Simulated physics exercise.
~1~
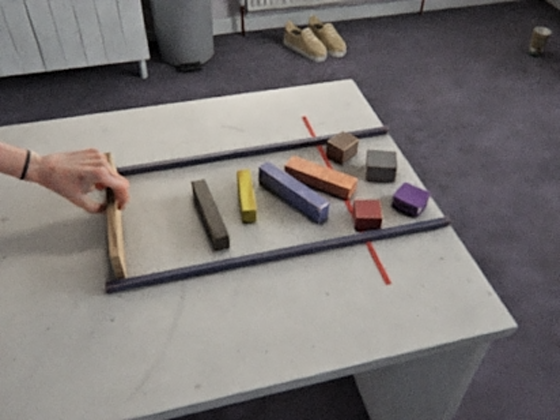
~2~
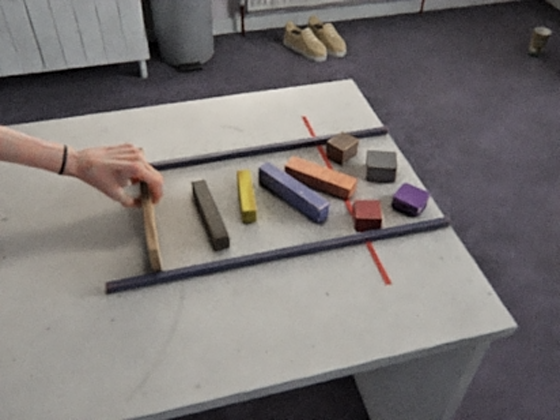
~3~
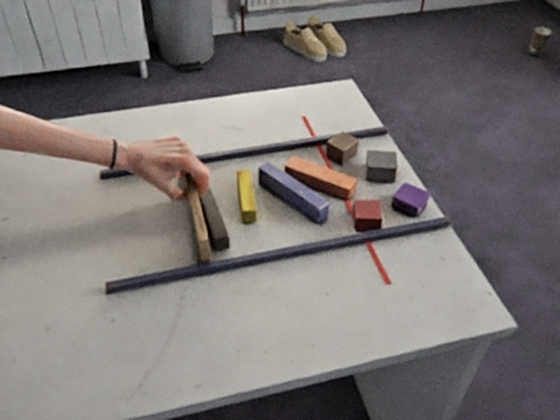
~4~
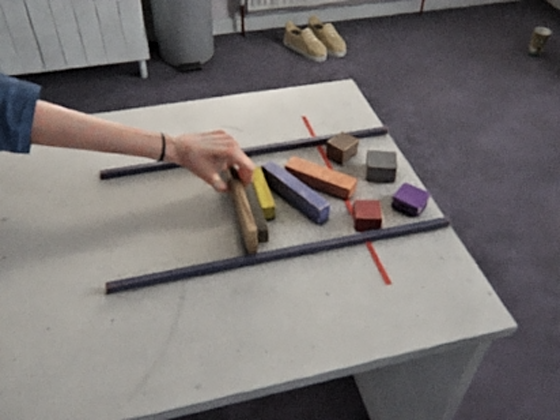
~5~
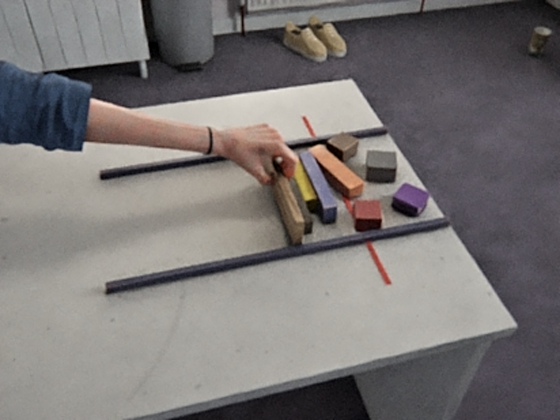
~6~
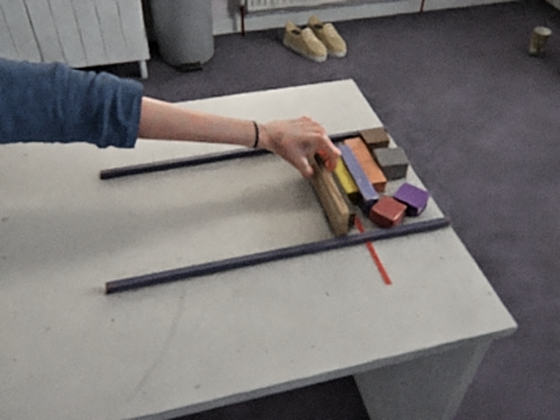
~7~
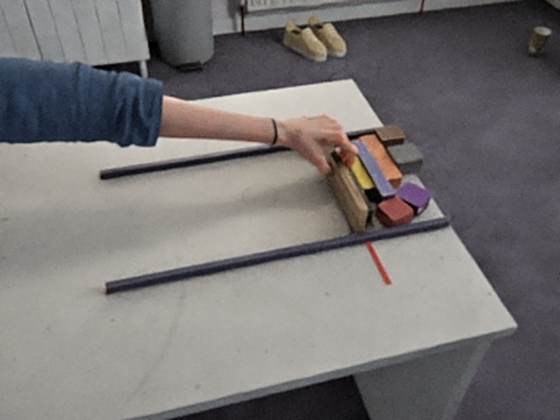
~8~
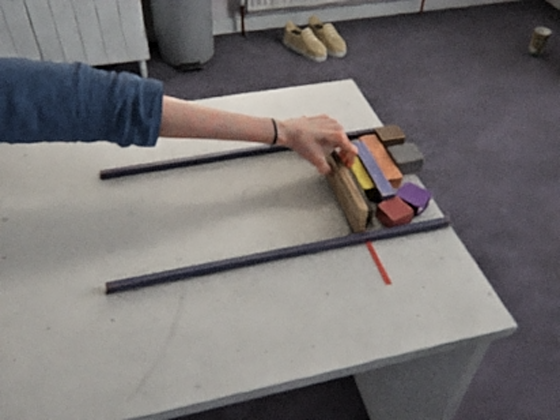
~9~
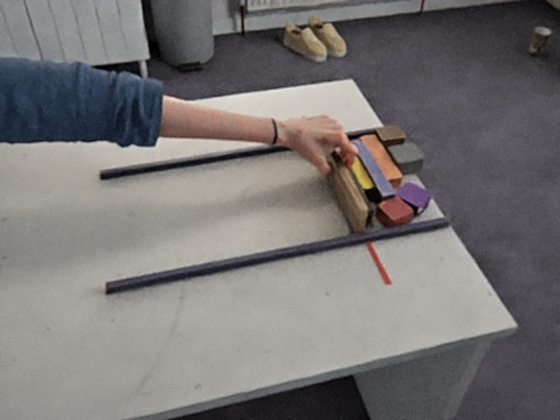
The clip opens on a pale table where two dark rails form a channel holding scattered coloured bars and blocks, with a red strip crossing near the far end. A hand grips an upright wooden board at the left and slides it right until it meets the black bar. The board pushes that bar into the yellow stick, then the blue and orange bars join the moving row. The row presses into the blocks, shifting them toward the table's edge. The board halts at the red strip, and everything stays packed on the table, with nothing falling.
